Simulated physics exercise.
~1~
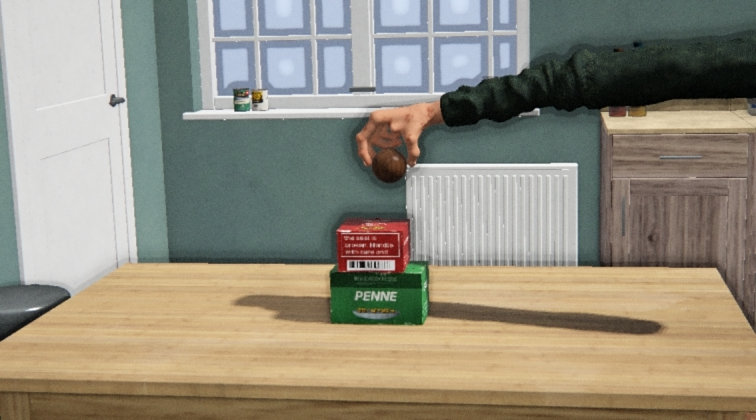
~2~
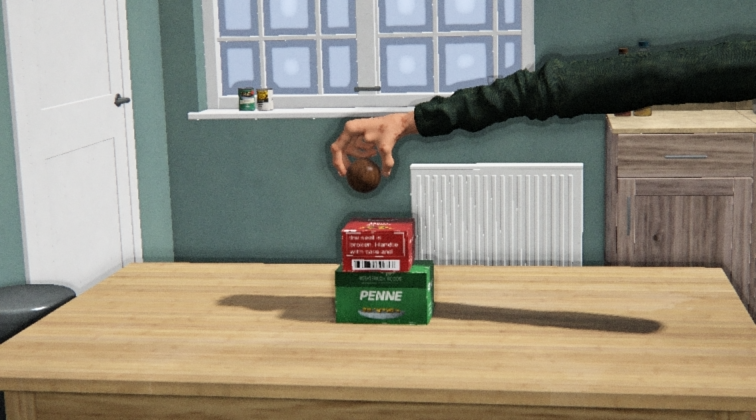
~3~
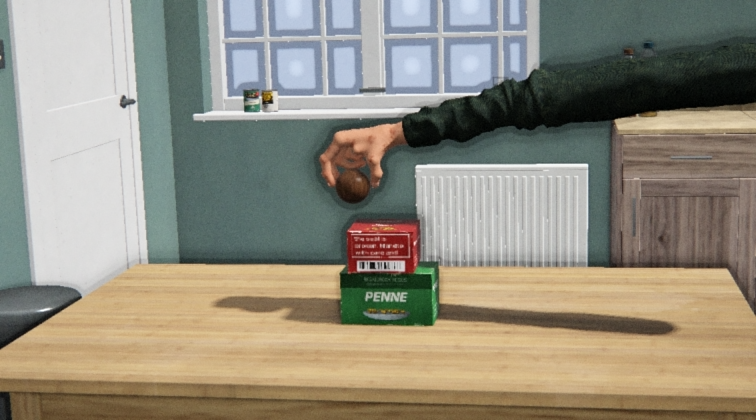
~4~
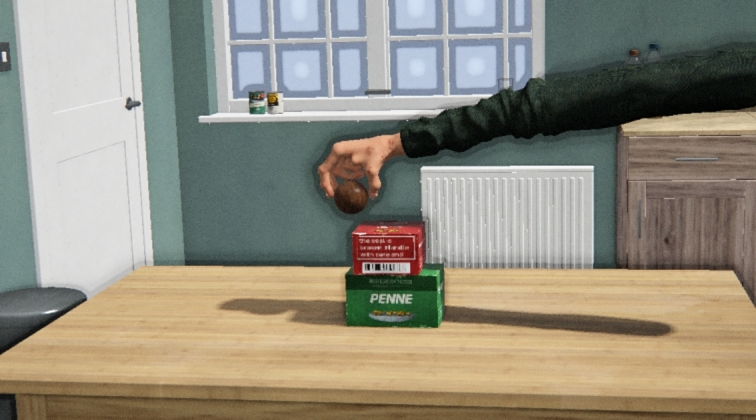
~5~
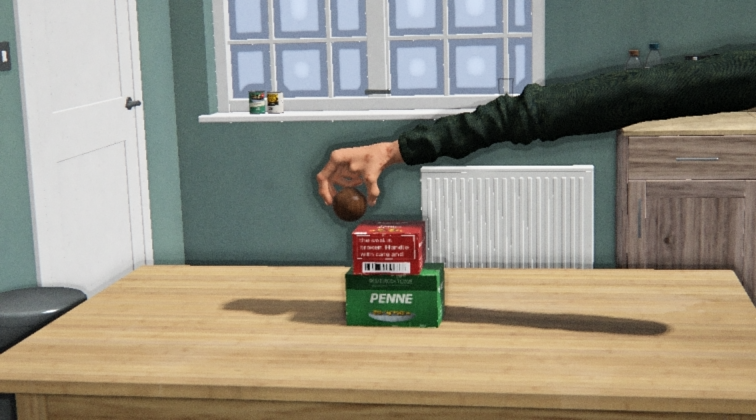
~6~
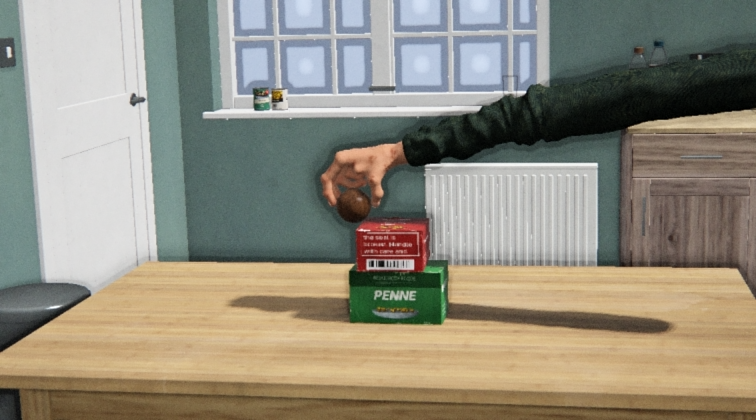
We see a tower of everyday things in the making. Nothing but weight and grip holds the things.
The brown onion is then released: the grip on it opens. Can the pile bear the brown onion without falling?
No, it falls.
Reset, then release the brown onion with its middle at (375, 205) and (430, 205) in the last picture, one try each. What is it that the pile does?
Result 1: Pile stable; result 2: Pile falls.
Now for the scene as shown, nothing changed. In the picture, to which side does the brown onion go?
Direction of travel: Leftward.
Then, 0.30 s on from there, brown onion now fallen.
Then, 0.40 s on from there, things are still on the move.
Then, 0.50 s on from there, as before.
Then, 1.60 s on from there, nothing new.
In the end, fallen, brown onion; the other 2 unmoved. At the end, from the last picture's camera, brown onion near (319, 299). The pile gives way.
